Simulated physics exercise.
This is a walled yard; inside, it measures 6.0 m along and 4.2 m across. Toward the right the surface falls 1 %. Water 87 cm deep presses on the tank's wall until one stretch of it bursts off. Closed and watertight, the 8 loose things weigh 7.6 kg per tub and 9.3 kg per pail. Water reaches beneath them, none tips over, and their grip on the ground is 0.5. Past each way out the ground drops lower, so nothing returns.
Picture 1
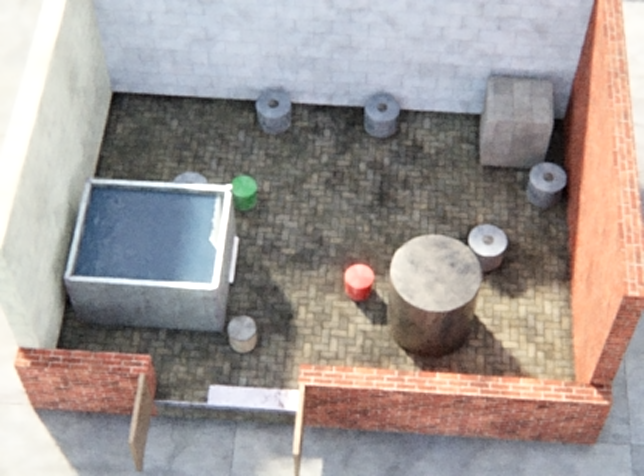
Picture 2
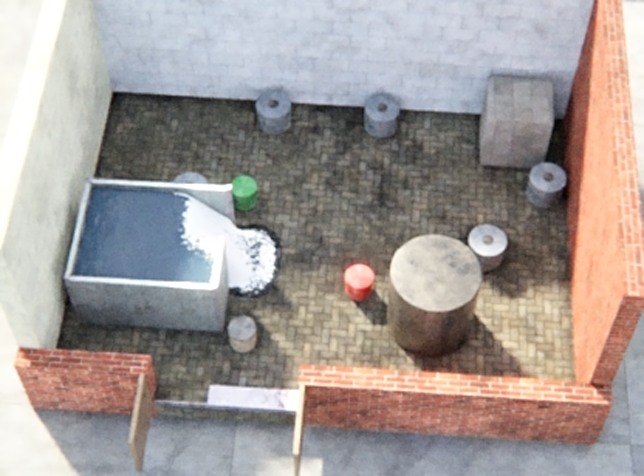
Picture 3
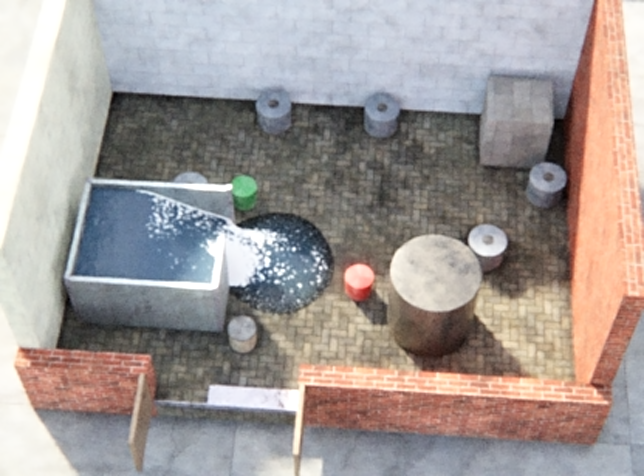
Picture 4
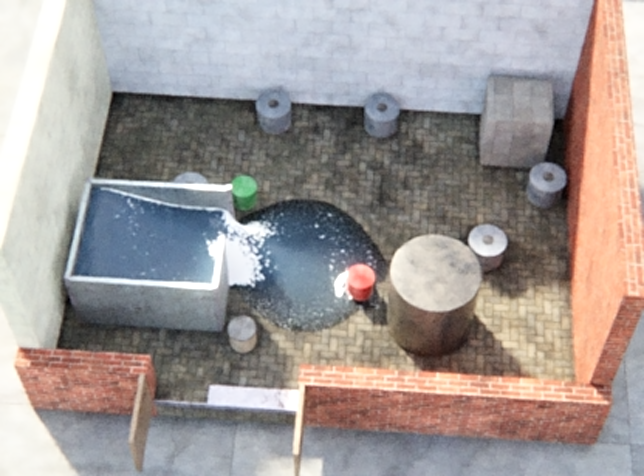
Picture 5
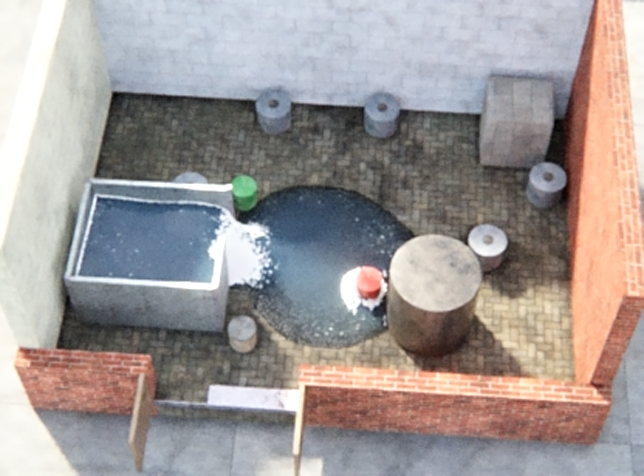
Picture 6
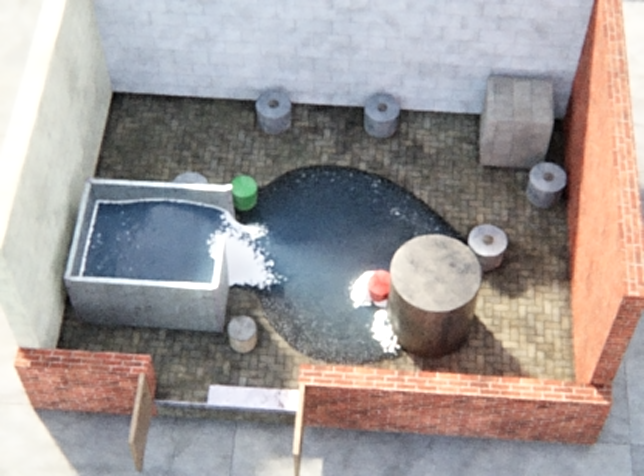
Walled yard with a tank releasing water through its right side, a dark pool spreading across paving and nudging a red pail rightward.
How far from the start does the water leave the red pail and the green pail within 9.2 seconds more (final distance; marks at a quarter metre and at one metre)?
First the red pail: It is displaced a long way; then the green pail: It is hardly displaced.
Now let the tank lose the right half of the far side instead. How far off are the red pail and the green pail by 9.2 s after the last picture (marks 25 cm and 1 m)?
In that situation the red pail stays about where it was, while the green pail drifts a long way.
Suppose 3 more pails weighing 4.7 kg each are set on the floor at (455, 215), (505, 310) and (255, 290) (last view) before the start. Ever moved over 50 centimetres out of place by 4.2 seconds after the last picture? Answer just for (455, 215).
It ends up beyond that.
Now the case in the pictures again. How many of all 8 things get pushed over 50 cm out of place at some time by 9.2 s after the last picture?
I make it 5.
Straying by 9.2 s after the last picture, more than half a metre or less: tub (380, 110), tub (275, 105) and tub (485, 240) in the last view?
In sequence - crossed the line; crossed the line; crossed the line.
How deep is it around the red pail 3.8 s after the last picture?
About 15 cm.
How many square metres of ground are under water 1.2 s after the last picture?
Wet area: Approx. 16 m2.
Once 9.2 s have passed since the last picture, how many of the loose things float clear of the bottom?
Of them, 5.
Then, 1.2 s after the last picture the red pail is near (494, 215), 1.9 m from its start, aground; the green pail is near (243, 186), 0.0 m from its start, aground; 0 of 8 are out; 3 afloat.
Then, 3.8 s after the last picture the red pail is near (509, 192), 2.2 m from its start, afloat; the green pail is near (243, 186), 0.0 m from its start, aground; 0 of 8 are out; 4 afloat.
Then, 6.2 s after the last picture the red pail is near (447, 174), 1.9 m from its start, aground; the green pail is near (243, 186), 0.0 m from its start, aground; 0 of 8 are out; 3 afloat.
Then, 9.2 s after the last picture the red pail is near (413, 154), 2.0 m from its start, aground; the green pail is near (243, 186), 0.0 m from its start, aground; 0 of 8 are out; 5 afloat.
